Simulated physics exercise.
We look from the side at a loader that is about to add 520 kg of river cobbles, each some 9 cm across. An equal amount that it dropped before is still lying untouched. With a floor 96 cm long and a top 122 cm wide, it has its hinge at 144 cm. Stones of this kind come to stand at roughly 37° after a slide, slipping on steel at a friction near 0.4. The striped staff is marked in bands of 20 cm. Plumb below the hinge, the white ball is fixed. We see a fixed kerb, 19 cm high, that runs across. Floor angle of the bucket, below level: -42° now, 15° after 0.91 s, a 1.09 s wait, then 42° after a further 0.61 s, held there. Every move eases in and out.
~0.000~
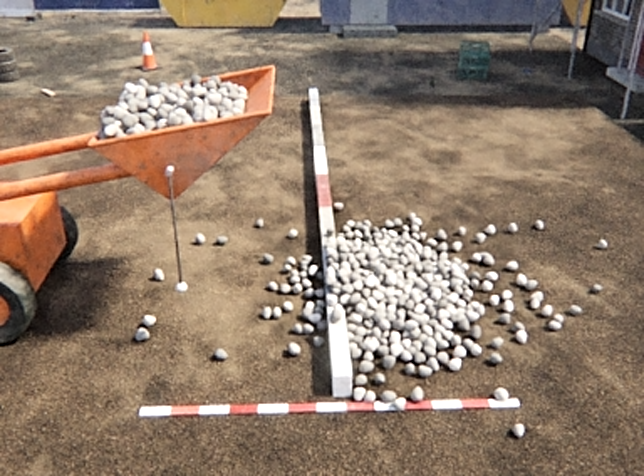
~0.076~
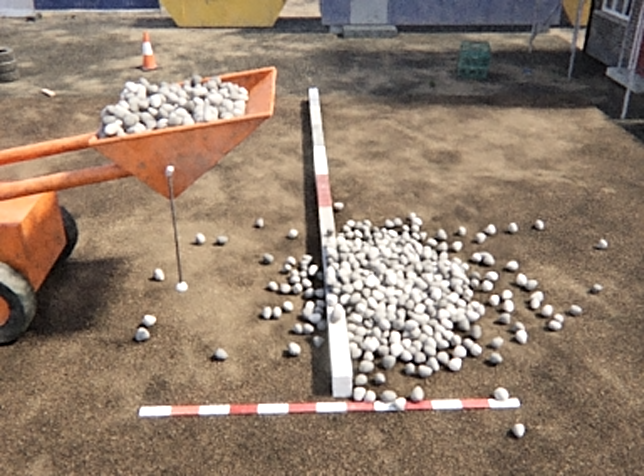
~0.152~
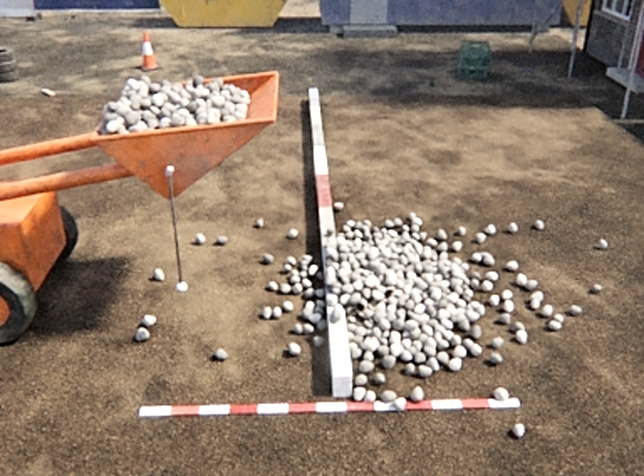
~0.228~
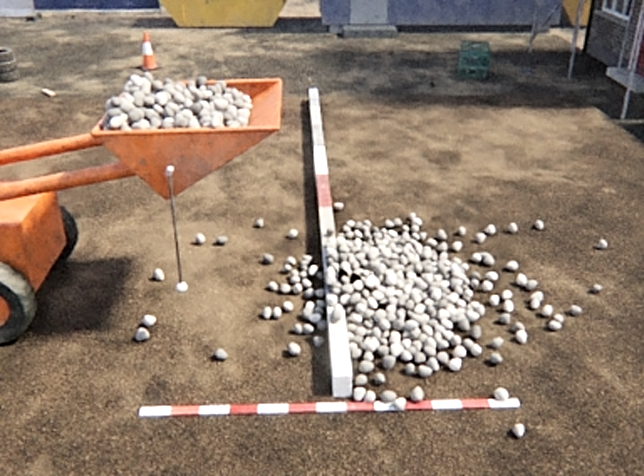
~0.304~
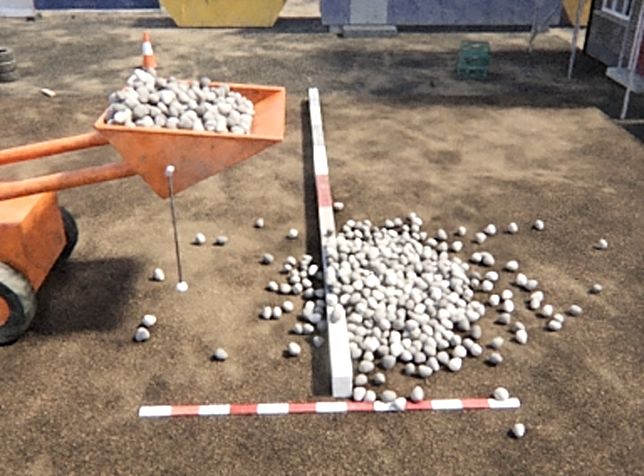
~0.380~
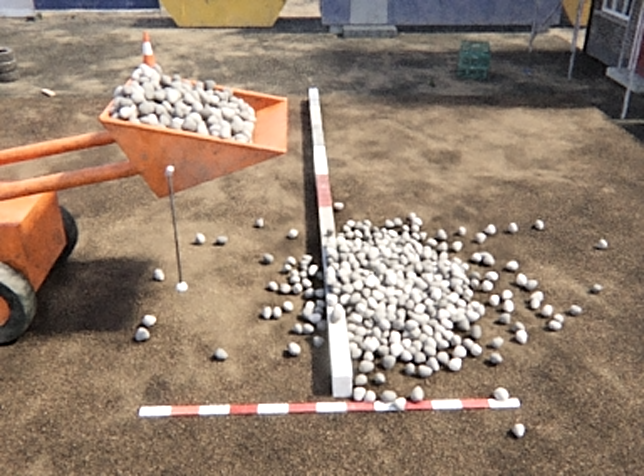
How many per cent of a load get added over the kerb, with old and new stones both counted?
19 %.
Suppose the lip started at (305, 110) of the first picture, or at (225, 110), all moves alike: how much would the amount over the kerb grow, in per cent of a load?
Around 50 and 0 percent respectively.
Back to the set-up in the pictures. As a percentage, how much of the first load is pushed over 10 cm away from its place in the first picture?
Roughly 5 per cent of them.
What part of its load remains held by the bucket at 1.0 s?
That works out to about 100 %.
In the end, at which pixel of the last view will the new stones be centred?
They end up centred around (302, 283).
After 0.7 s the floor is at 6°; in per cent of one load, 100 in the bucket, 10 on this side of the kerb, 91 over the kerb; the foremost stones are at (560, 278).
After 1.0 s the floor is at 15°; in per cent of one load, 100 in the bucket, 11 on this side of the kerb, 91 over the kerb; the foremost stones are at (560, 278).
After 3.1 s the floor is at 42°; in per cent of one load, 0 in the bucket, 91 on this side of the kerb, 110 over the kerb; the foremost stones are at (560, 278).
After 5.8 s the floor is at 42°; in per cent of one load, 0 in the bucket, 91 on this side of the kerb, 110 over the kerb; the foremost stones are at (560, 278). Net gain over the kerb, 19.
